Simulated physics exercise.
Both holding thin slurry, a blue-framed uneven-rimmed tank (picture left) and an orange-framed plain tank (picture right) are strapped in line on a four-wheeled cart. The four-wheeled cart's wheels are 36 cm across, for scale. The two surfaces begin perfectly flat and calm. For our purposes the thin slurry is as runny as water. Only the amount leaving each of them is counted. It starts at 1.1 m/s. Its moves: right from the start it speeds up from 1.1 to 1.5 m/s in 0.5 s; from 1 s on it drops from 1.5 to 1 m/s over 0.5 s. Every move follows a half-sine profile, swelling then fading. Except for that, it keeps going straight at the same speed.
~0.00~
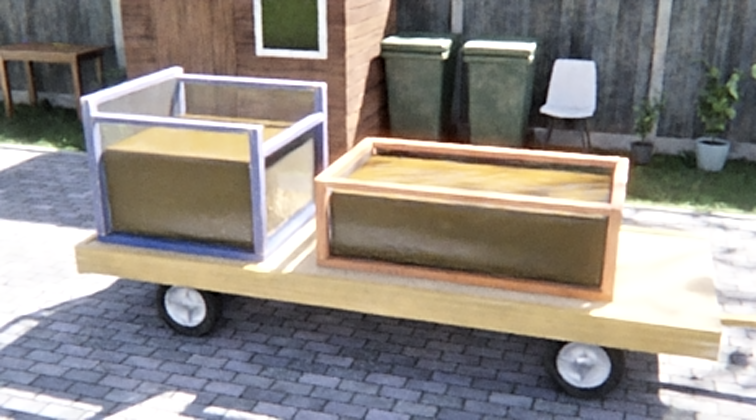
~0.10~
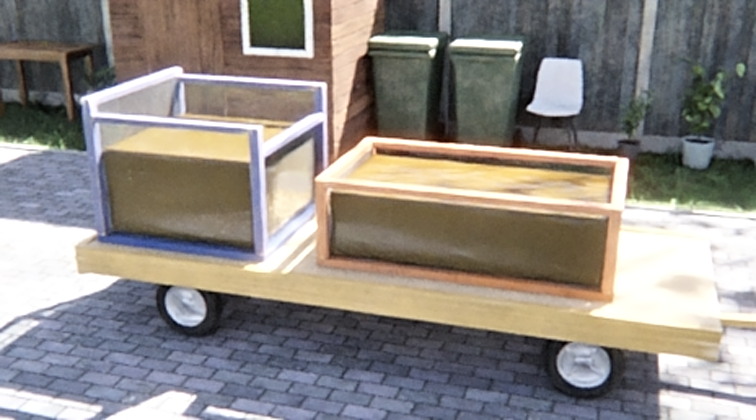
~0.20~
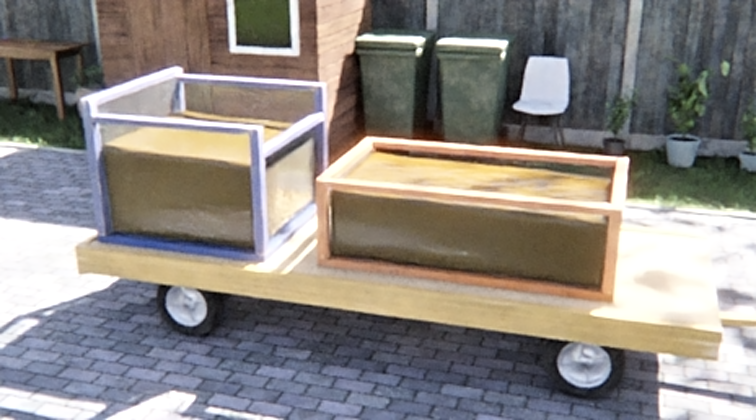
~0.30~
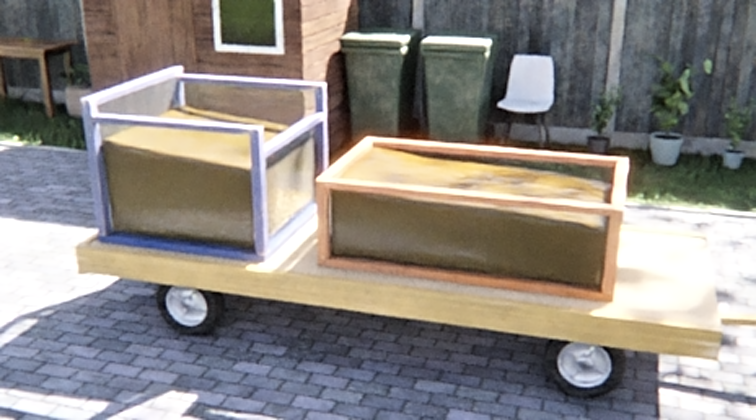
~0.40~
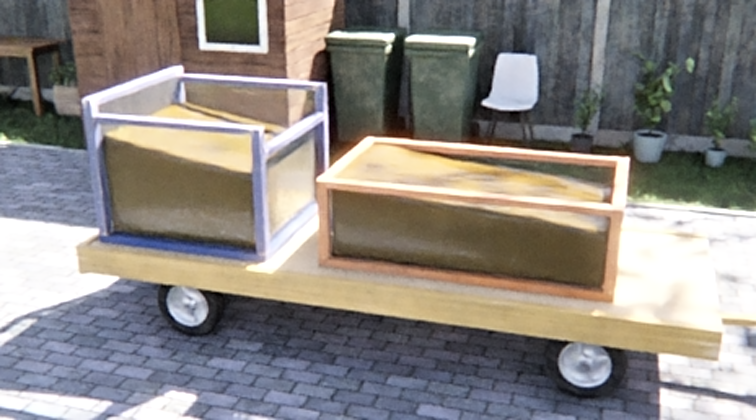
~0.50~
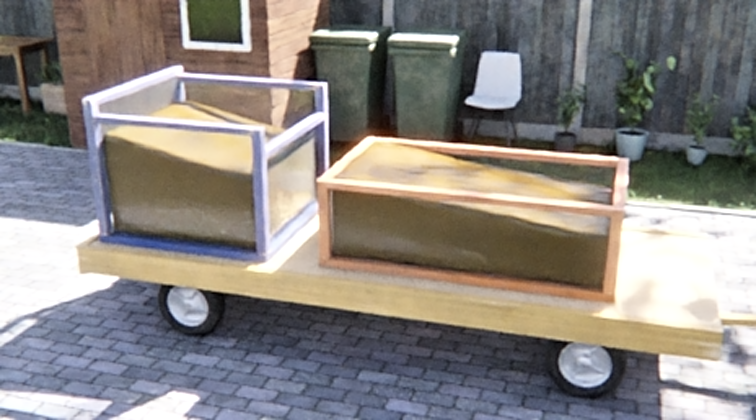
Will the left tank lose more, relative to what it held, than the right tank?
No - the bigger fraction goes from the right-hand one.
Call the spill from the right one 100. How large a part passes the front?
Close to 60 per cent goes that way.
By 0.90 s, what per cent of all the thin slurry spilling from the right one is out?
By that time, around 0 percent of it is out.
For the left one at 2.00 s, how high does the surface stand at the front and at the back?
Front level 44 cm, back level 46 cm.
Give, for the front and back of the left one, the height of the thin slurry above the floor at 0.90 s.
Heights: Front 50 cm, then back 42 cm.
Then, 0.90 s in, the left one has lost nothing (front 51 cm, back 43 cm); the right one has lost nothing (front 29 cm, back 36 cm).
Then, 1.40 s in, the left one has lost nothing (front 50 cm, back 40 cm); the right one has lost nothing (front 47 cm, back 21 cm).
Then, 2.00 s in, the left one has lost nothing (front 44 cm, back 47 cm); the right one has lost 4 per cent, over the front, a little elsewhere (front 31 cm, back 36 cm).
Then, 4.49 s in, the left one has lost nothing; the right one has lost 9 per cent, over the front and the back, a little elsewhere.
